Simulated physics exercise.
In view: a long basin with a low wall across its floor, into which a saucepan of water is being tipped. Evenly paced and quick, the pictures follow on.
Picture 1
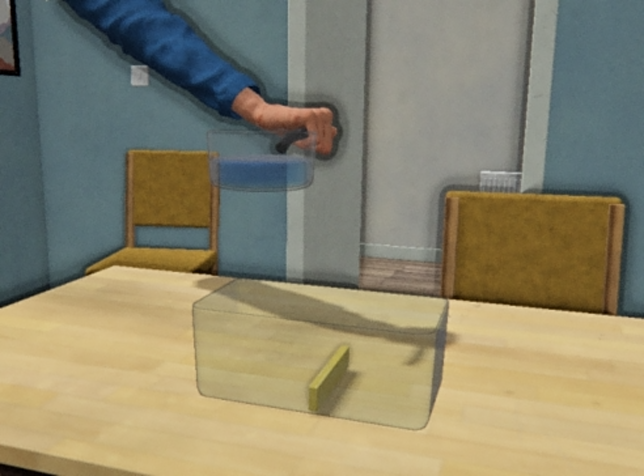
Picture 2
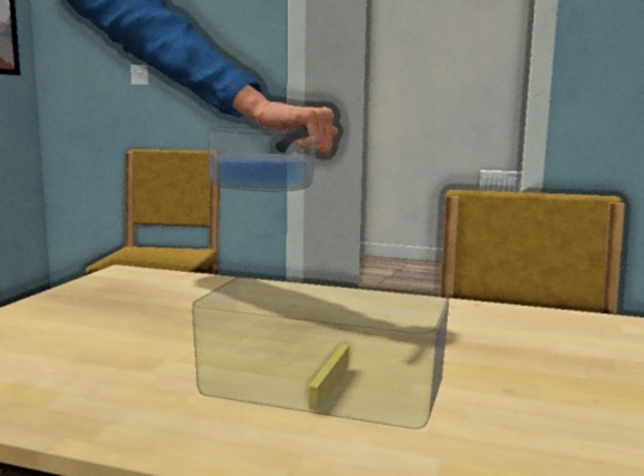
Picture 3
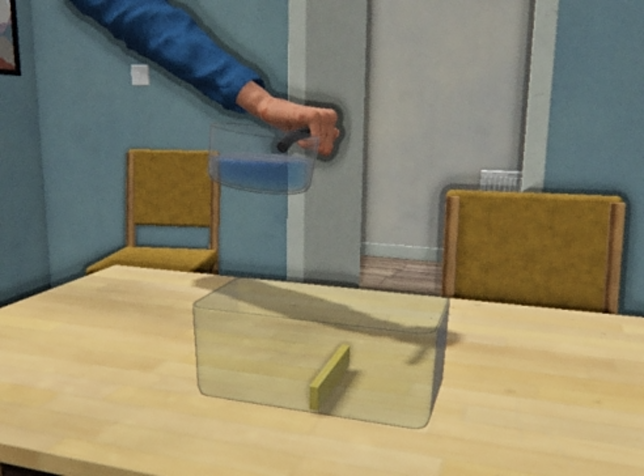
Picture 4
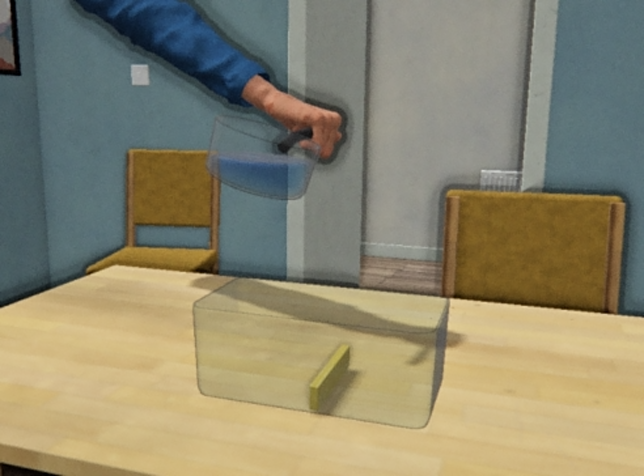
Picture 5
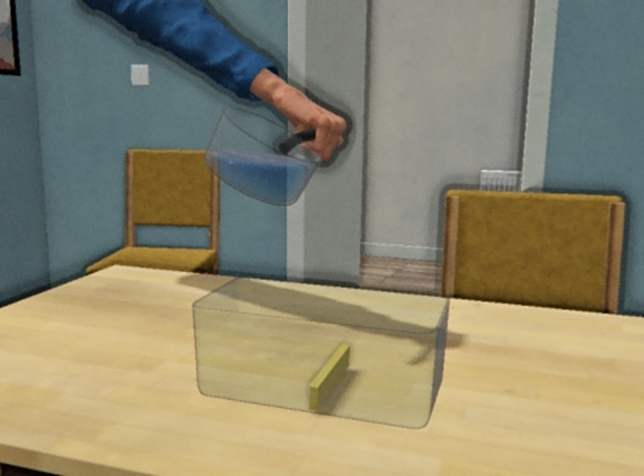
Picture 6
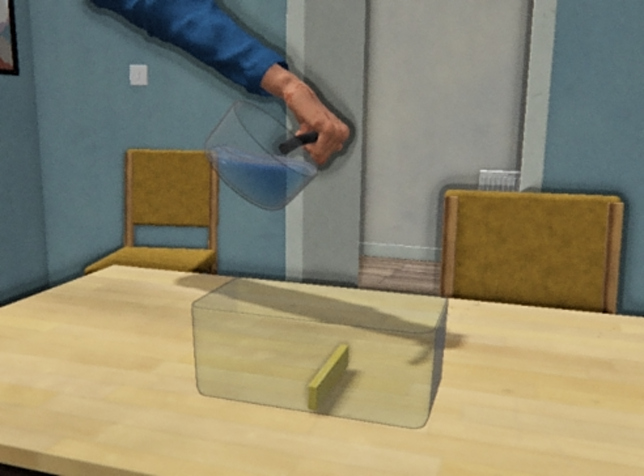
A hand in a blue sleeve, reaching in from the upper left, holds a clear saucepan of blue water by its dark handle above a pale wooden table, seen from slightly above. Below sits a long, see-through basin with a low yellow wall across its floor, before mustard chairs, blue walls and a pale door. The pan starts level, then leans steadily further rightward as the wrist turns, while the camera stays still.
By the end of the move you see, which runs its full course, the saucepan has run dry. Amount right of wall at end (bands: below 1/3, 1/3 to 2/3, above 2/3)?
At least a third, at most two thirds.
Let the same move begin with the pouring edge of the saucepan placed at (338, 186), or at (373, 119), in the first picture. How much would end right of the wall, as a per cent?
70 %, 70 %.
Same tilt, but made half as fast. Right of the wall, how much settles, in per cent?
It works out near 70 %.
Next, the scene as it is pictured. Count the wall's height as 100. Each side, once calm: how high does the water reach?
The left side sits at 20 per cent and the right side at 40.
A moment on, the tilt is 108° and 17 per cent is still to pour, 1 is left of the wall and 31 right of it.
Next, the tilt is 119° and 1 per cent is still to pour, 32 is left of the wall and 58 right of it.
Then the tilt is 119° and 0 per cent is still to pour, 42 is left of the wall and 56 right of it.
Later the tilt is 119° and 0 per cent is still to pour, 42 is left of the wall and 56 right of it.
In the end 42 per cent lies left of the wall, 56 right of it and 2 outside.
